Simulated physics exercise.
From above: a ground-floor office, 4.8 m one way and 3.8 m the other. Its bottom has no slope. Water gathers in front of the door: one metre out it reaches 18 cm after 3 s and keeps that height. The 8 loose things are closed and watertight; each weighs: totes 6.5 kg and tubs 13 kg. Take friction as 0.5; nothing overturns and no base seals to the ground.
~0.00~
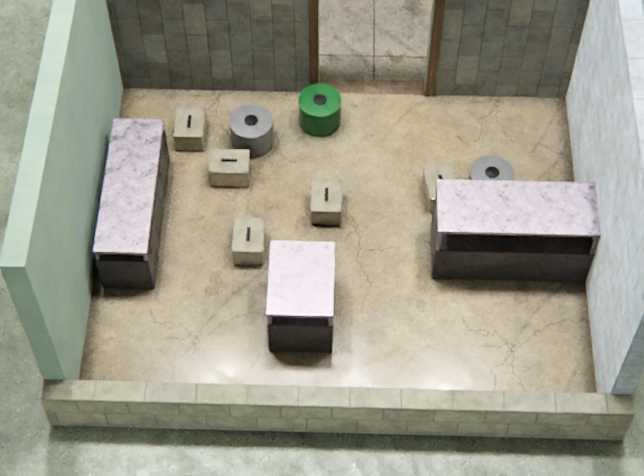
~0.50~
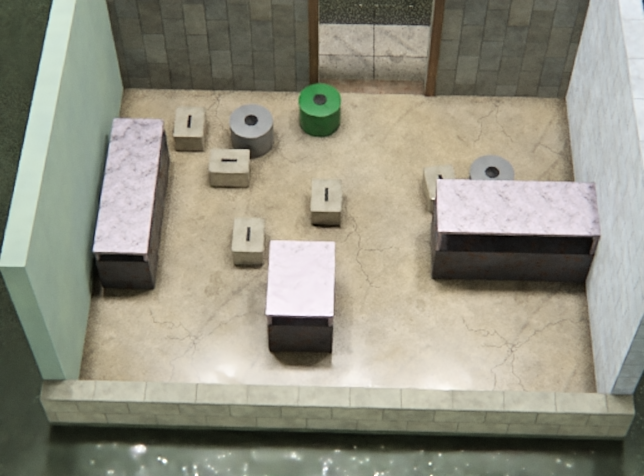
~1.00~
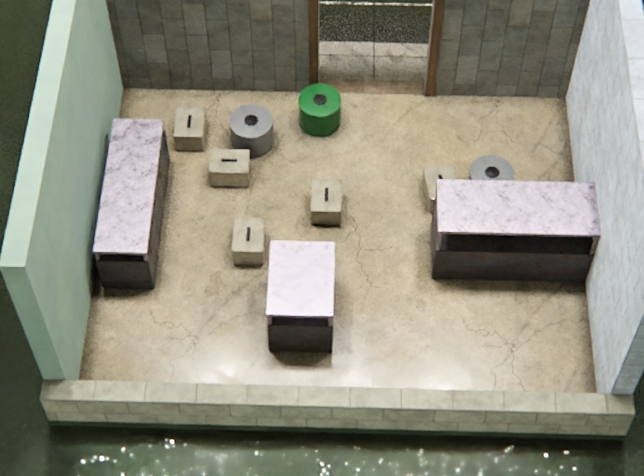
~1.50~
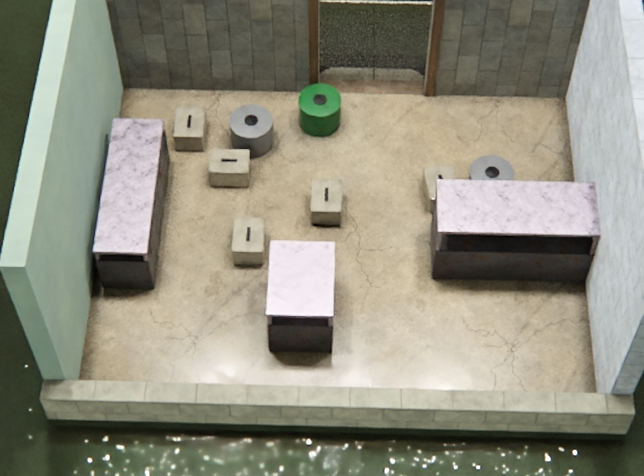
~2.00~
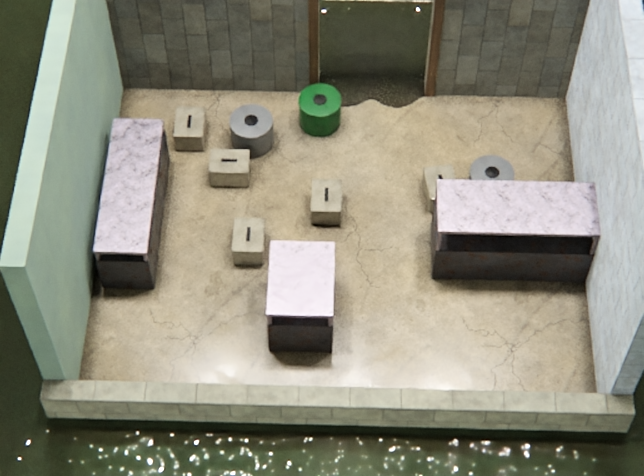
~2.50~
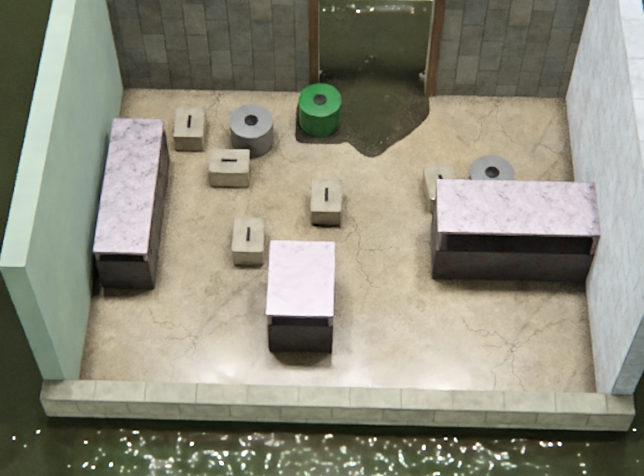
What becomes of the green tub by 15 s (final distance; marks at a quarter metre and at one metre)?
Green tub is nudged along.
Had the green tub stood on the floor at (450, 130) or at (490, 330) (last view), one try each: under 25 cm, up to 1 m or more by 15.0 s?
In turn: It barely shifts; it slides a little.
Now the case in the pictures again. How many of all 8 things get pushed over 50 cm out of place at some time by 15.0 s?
That makes 6.
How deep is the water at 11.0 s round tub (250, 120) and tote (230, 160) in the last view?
Roughly 3 and 4 cm.
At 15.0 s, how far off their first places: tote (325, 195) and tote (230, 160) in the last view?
In turn: 140 cm, 80 cm.
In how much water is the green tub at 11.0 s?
Roughly 4 cm.
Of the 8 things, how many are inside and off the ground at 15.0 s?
7 of them.
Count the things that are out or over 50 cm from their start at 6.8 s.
By then 1.
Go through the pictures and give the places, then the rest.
The first frame shows the green tub at (320, 100) rests on the ground; water covers 0.0 m2; 0 of 8 have shifted.
The second frame shows the green tub at (320, 100) rests on the ground; 0.0 m2 under water; 0 of 8 have shifted.
The third frame shows the green tub at (320, 100), on the bottom; water covers 0.0 m2; 0 of 8 have shifted.
The fourth frame shows the green tub at (320, 100) rests on the ground; water covers 0.0 m2; 0 of 8 have shifted.
The fifth frame shows the green tub at (320, 100), on the bottom; 0.1 m2 under water; 0 of 8 have shifted.
The sixth frame shows the green tub at (320, 100) rests on the ground; 0.6 m2 under water; 0 of 8 have shifted.
After 3.5 s the green tub is near (318, 101), 0.0 m from its start, aground; 0 afloat.
After 6.8 s the green tub is near (297, 117), 0.3 m from its start, aground; 2 afloat.
After 11.0 s the green tub is near (297, 117), 0.3 m from its start, aground; 3 afloat.
After 15.0 s the green tub is near (294, 127), 0.5 m from its start, afloat; 7 afloat.
